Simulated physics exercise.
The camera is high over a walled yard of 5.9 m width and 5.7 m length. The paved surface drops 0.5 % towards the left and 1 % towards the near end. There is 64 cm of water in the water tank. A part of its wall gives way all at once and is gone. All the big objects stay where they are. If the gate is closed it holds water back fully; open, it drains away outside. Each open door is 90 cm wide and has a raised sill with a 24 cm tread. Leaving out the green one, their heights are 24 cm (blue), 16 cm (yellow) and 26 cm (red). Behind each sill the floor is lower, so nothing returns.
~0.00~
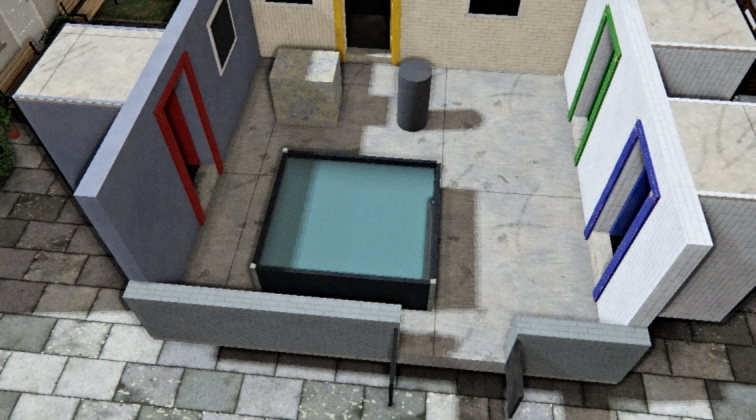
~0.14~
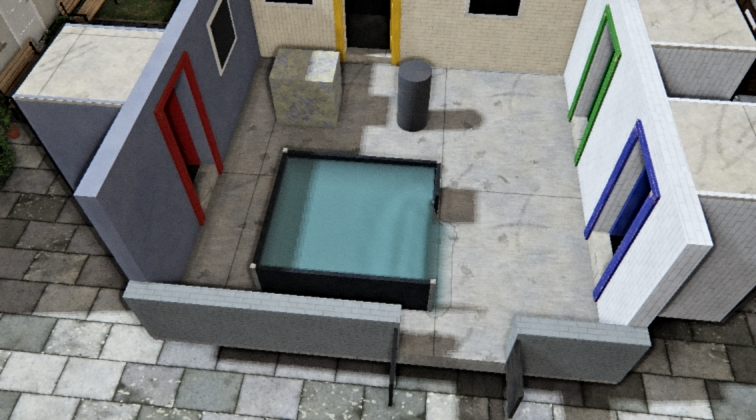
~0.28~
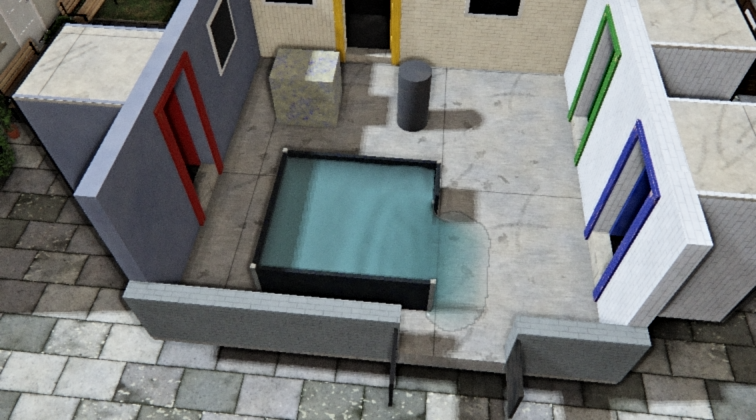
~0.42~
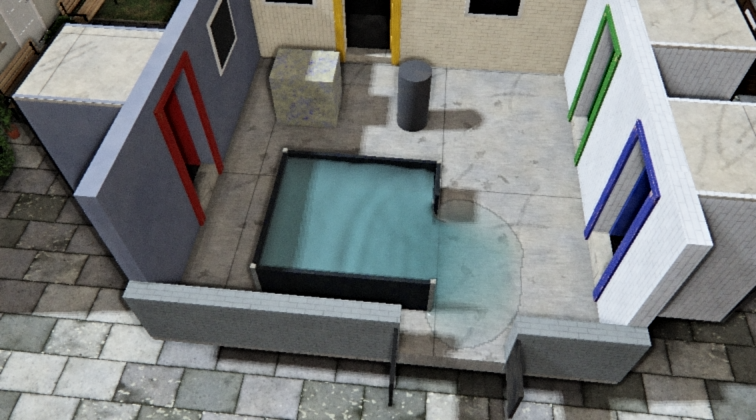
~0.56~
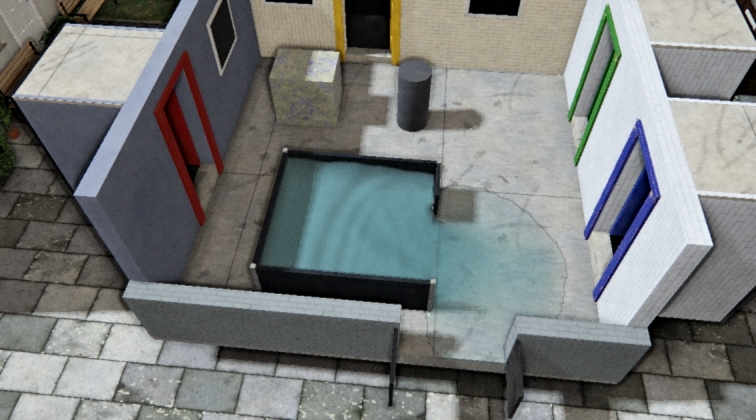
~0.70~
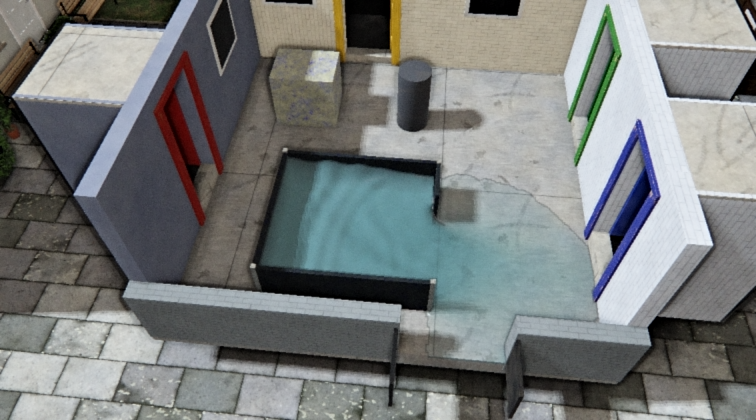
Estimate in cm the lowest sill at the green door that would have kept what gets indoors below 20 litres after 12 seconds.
It would have to be roughly 6.5 cm high.
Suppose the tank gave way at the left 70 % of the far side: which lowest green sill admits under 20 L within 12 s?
About 8.5 cm.
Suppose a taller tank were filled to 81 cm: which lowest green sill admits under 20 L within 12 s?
Then roughly 8.5 cm.
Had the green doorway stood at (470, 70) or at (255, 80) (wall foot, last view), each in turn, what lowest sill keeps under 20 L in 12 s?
About 12.0 and 13.5 cm.
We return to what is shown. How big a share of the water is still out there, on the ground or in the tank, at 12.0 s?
Some 72 per cent remains.
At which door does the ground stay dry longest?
It is the red one.
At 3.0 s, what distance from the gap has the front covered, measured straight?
Some 5.0 m out.
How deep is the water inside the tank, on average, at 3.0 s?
Roughly 26 cm on average.
After 1.4 s water covers 25 % of the floor, deepest (54 cm) near (581, 352); it has not reached the green door.
After 3.0 s water covers 35 % of the floor, deepest (32 cm) near (581, 352); 10 cm at the green door, 0 litres in over its 16 cm sill.
After 12.0 s water covers 95 % of the floor, deepest (14 cm) near (170, 315); 6 cm at the green door, 0 litres in over its 16 cm sill.
At the green door as built, the water arrived by 1.7 s and peaked near 10 cm at 3.0 s.
With a sill of 6 cm, 26 litres would have come in within the 12 s; with 8 cm, 7 litres. So under 20 litres takes about 6.5 cm.
